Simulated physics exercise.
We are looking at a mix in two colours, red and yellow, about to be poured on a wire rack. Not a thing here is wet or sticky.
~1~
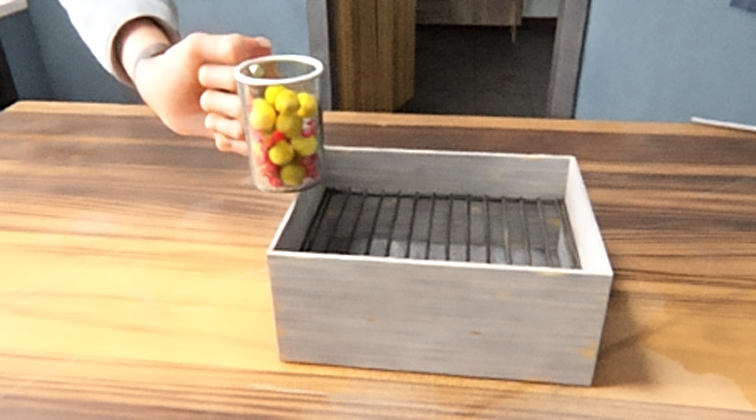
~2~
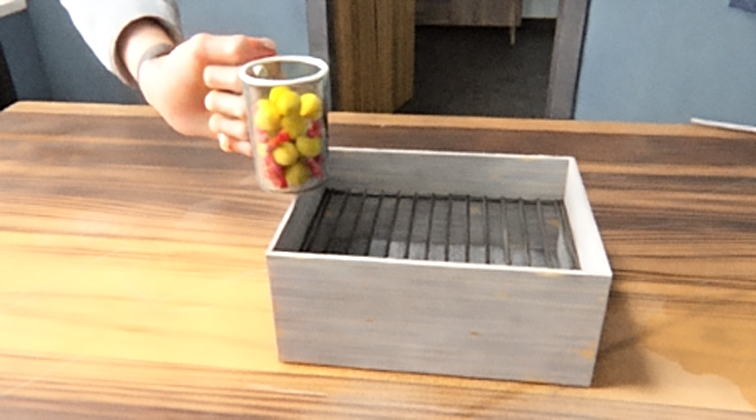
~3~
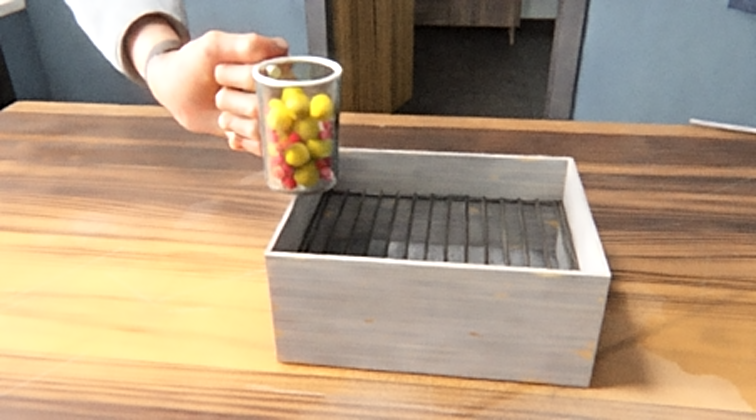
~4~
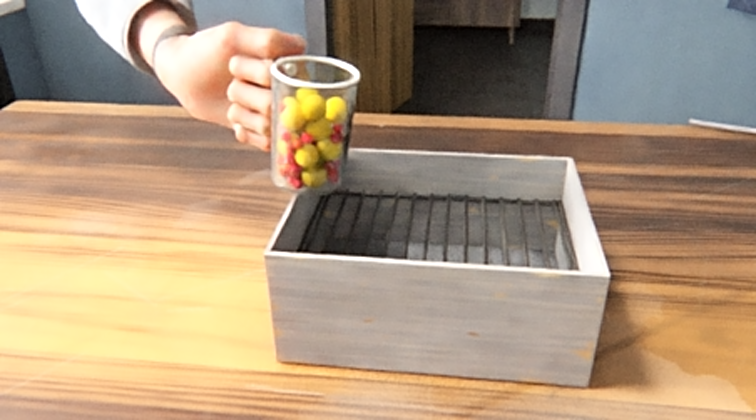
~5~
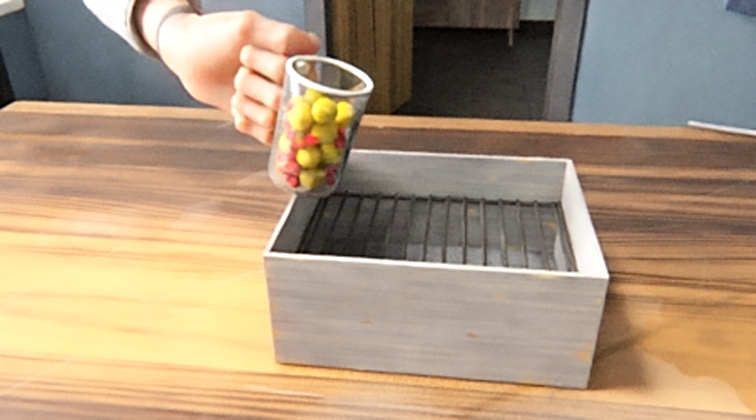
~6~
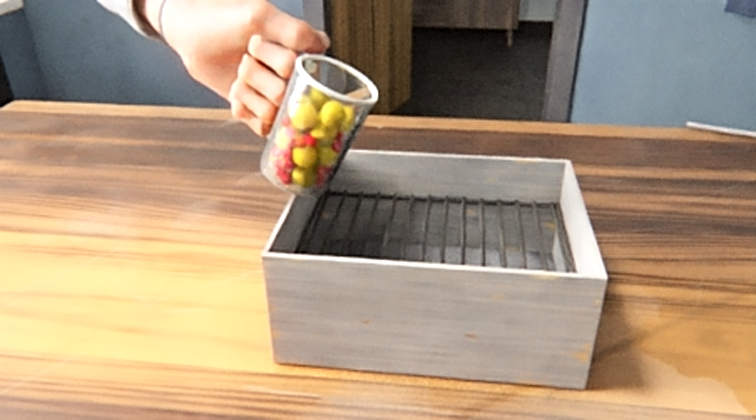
On a striped wooden tabletop in a room with blue walls and an open doorway behind, the view looks slightly down from the front and stays almost still. A pale, open-topped wooden box holding a dark wire rack sits right of centre, while a hand at upper left grips a clear cup of yellow and smaller red balls. The hand moves the upright cup slightly right, then tilts it moderately rightward above the box's left edge.
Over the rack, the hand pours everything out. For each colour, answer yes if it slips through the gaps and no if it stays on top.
Answers: Red pieces - yes; yellow pieces - no.
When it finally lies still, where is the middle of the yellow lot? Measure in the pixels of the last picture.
Once things stop moving, it sits roughly at (416, 225).
Then, 0.43 s later than the last frame, red ones, every one in the cup; yellow ones, every one in the cup.
Then, 0.80 s later than the last frame, red ones, almost all in the cup, just a few on or over the wires; yellow ones, roughly two thirds in the cup, roughly a third on or over the wires.
Then, 1.12 s later than the last frame, red ones, just a few in the cup, roughly half on or over the wires, roughly half under the rack; yellow ones, every one on or over the wires.
When it is over, red ones, just a few on the wires, almost all under the rack; yellow ones, every one on the wires, not one under the rack.
